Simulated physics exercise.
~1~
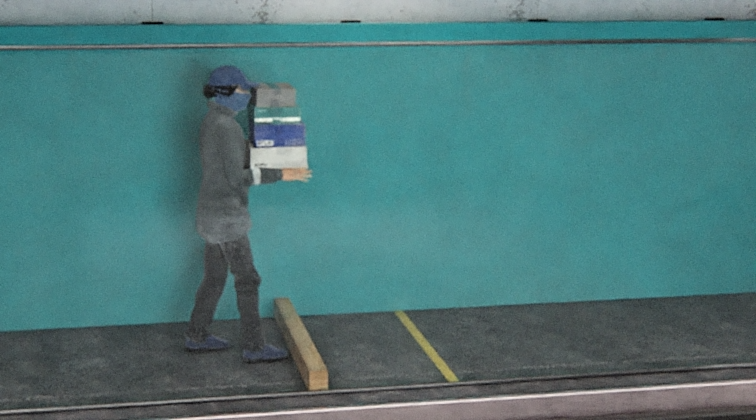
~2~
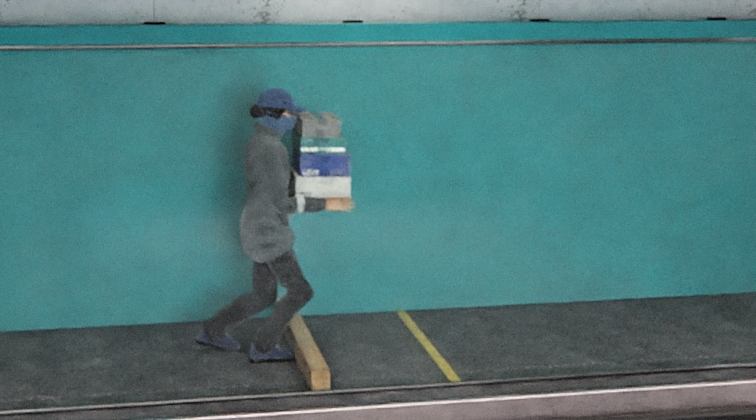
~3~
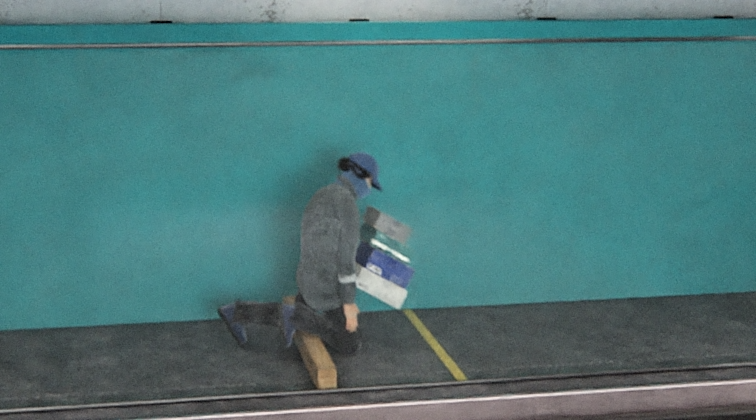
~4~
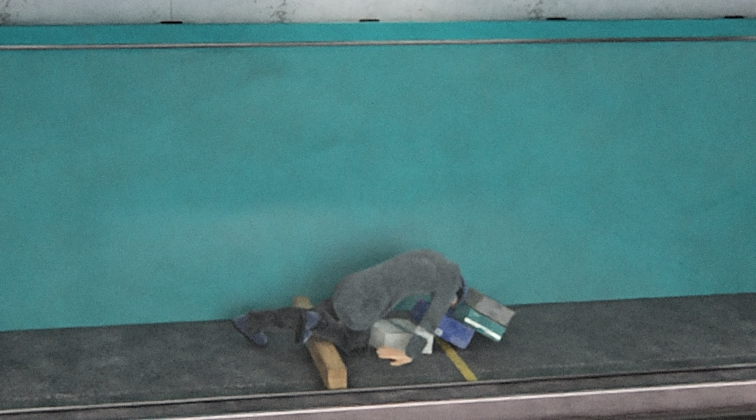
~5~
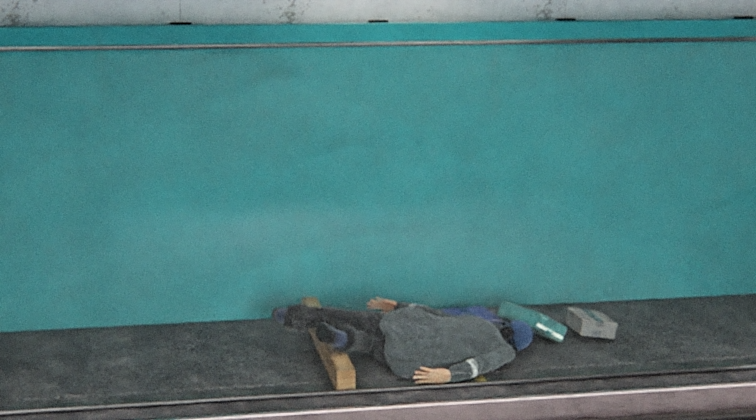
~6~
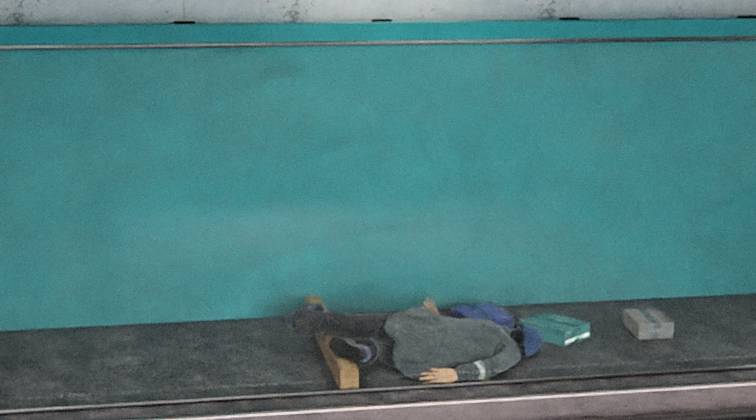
A person in a blue cap carried a stack of cartons rightward, stumbled over a wooden beam, and pitched forward onto the ground as the load spilled, ending face down with their head past the yellow line and grey and teal cartons lying farther right.
